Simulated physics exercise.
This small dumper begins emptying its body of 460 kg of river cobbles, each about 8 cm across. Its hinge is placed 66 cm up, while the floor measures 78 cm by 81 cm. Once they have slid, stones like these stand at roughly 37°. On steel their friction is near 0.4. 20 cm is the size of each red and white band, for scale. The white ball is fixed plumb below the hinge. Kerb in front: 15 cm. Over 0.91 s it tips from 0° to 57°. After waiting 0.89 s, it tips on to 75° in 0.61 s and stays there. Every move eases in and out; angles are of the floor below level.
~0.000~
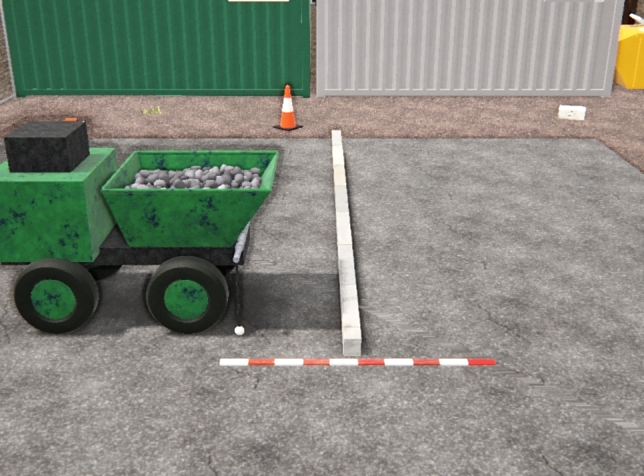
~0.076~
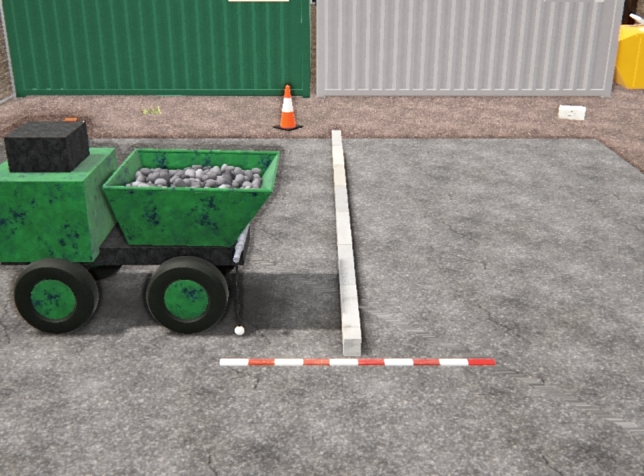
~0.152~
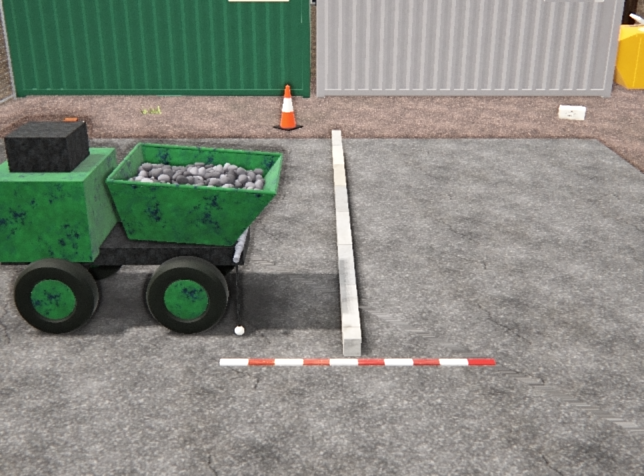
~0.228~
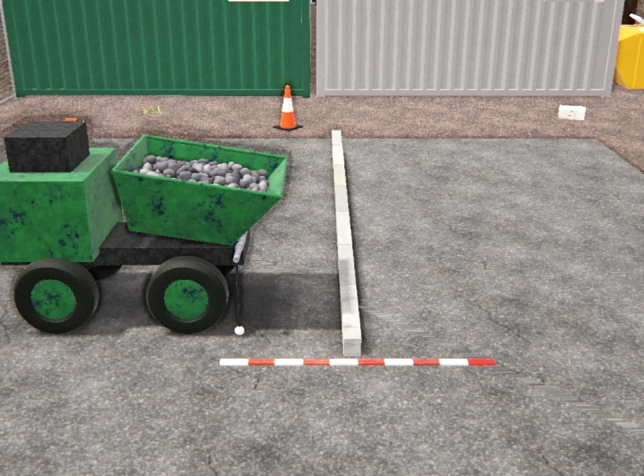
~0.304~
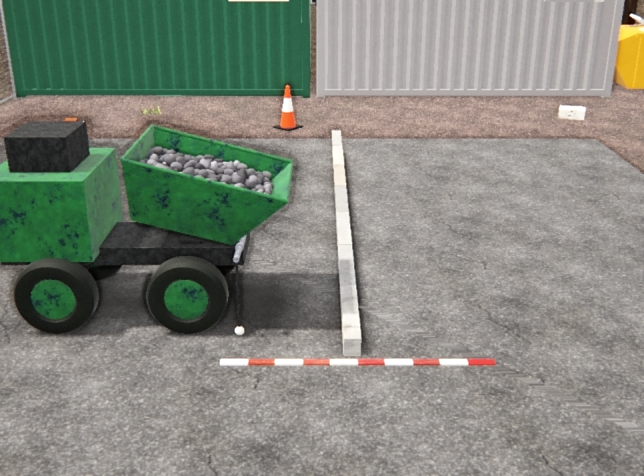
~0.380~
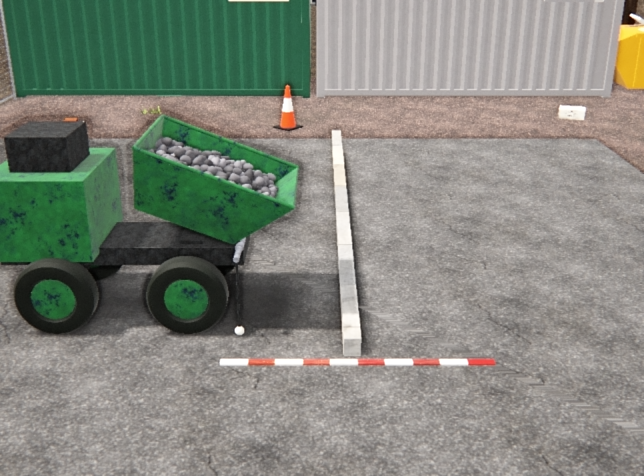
On a paved yard in front of two containers, a small green dumper loaded with grey stones stood still while its body slowly tilted up at the back, leaning toward the right.
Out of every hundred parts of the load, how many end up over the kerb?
Close to 50 in a hundred.
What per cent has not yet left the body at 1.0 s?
I'd say it's holding near 100 per cent.
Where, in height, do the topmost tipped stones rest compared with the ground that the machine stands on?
It rests some 38 cm higher than the ground the machine stands on.
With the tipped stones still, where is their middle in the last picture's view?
Roughly (360, 294), I'd say.
After 0.7 s the floor is at 48°; 100 % in the body; the foremost stones are at (289, 213).
After 1.0 s the floor is at 57°; 98 % in the body, 2 % on this side of the kerb; the foremost stones are at (330, 224).
After 2.9 s the floor is at 75°; 35 % in the body, 36 % on this side of the kerb, 29 % over the kerb; the foremost stones are at (514, 295).
After 5.4 s the floor is at 75°; 0 % in the body, 48 % on this side of the kerb, 52 % over the kerb; the foremost stones are at (520, 294).
